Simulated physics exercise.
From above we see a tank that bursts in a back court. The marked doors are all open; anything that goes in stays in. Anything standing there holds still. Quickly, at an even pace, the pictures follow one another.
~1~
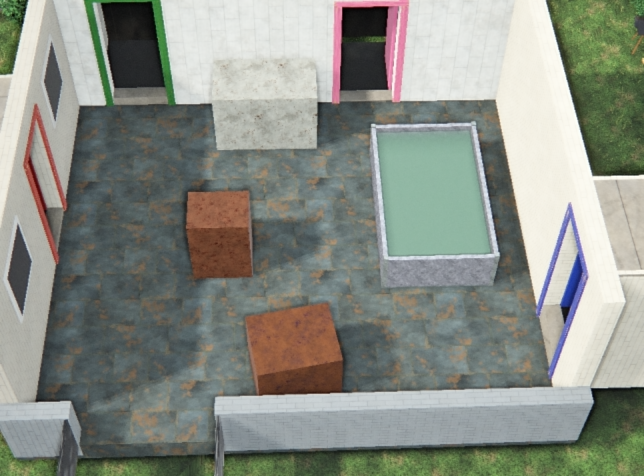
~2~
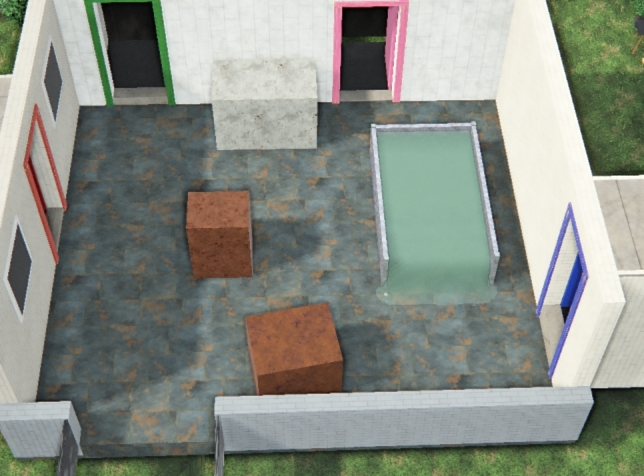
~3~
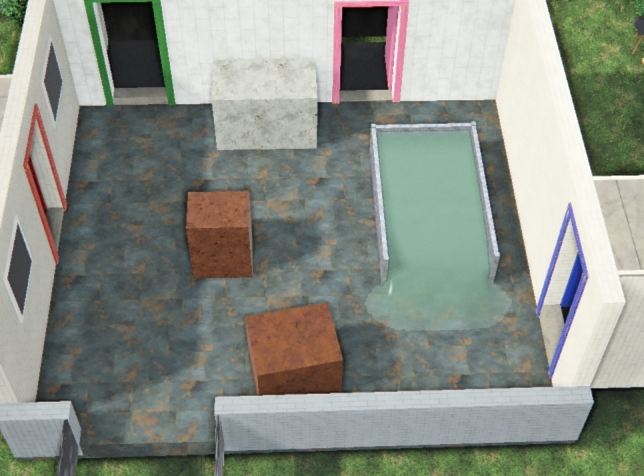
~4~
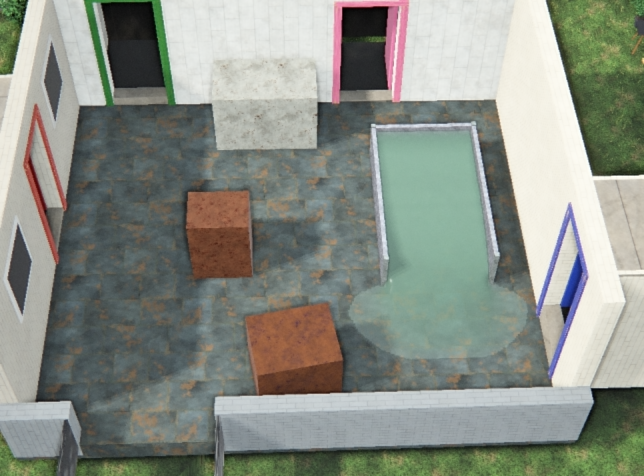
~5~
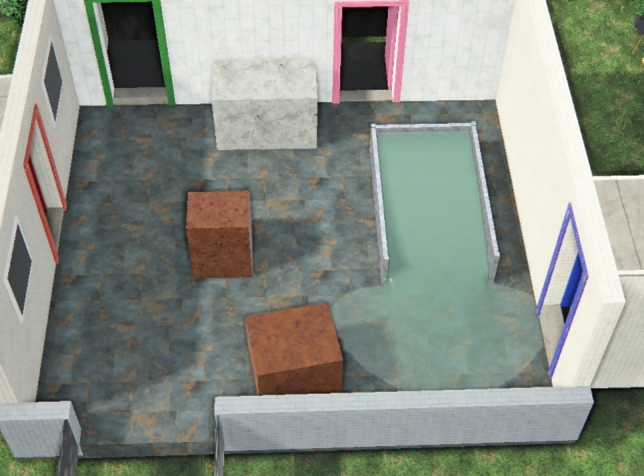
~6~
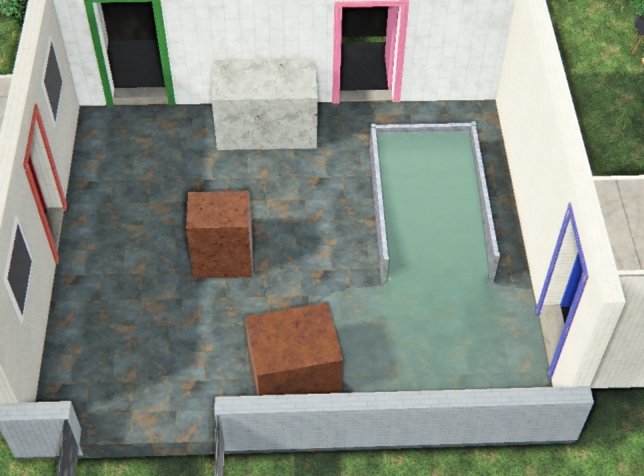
In a walled back court with a dark tiled floor, a tank of pale green water stands whole and still near two rusty-brown blocks. Its near side gives way, and water pours through the gap, spreading in a widening rounded sheet toward the low front wall, the nearer block and the blue-framed doorway.
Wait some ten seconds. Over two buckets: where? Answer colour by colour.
Blue door no, green door no, pink door yes, red door no.
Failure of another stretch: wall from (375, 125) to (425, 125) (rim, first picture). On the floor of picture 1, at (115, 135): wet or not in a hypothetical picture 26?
At that place: Under water.
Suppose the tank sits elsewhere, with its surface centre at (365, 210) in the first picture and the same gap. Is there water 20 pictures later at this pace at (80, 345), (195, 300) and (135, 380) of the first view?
One after the other: Wet, flooded, awash.
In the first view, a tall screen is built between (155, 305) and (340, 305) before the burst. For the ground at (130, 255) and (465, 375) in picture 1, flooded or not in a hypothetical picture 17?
Taking the points in order, the first is high and dry and the second is inundated.
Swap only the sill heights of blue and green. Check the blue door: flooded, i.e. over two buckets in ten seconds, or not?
I reckon blue crosses the mark.
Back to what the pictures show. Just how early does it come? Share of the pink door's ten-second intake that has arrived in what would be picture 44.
It should be near 0 percent of the ten-second total.
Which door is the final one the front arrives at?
That would be the green one.
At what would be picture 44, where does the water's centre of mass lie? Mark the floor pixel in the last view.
I'd put it at around (384, 278).
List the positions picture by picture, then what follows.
In the first frame, the water tank at (432, 191) is whole and still.
In the second frame, water pours out at (438, 276) and has run to (379, 289).
In the third frame, the front is at (372, 307), out from the gap at (438, 277).
In the fourth frame, water pours out at (438, 278) and has run to (504, 343).
In the fifth frame, water pours out at (438, 277) and has run to (414, 387).
In the sixth frame, the front is at a hidden place, out from the gap at (438, 278).
A moment on, water covers 20 % of the floor; the blue door wet at the sill, nothing in, the green door not reached, the pink door not reached, the red door not reached.
Next, water covers 20 % of the floor; the blue door wet at the sill, nothing in, the green door not reached, the pink door not reached, the red door not reached.
Then, water covers 40 % of the floor; the blue door wet at the sill, nothing in, the green door not reached, the pink door not reached, the red door not reached.
Later, water covers 70 % of the floor; the blue door wet at the sill, nothing in, the green door not reached, the pink door wet at the sill, nothing in, the red door wet at the sill, nothing in.
In the end, water covers 95 % of the floor; the blue door wet at the sill, nothing in, the green door wet at the sill, nothing in, the pink door over two buckets in, the red door wet at the sill, nothing in.
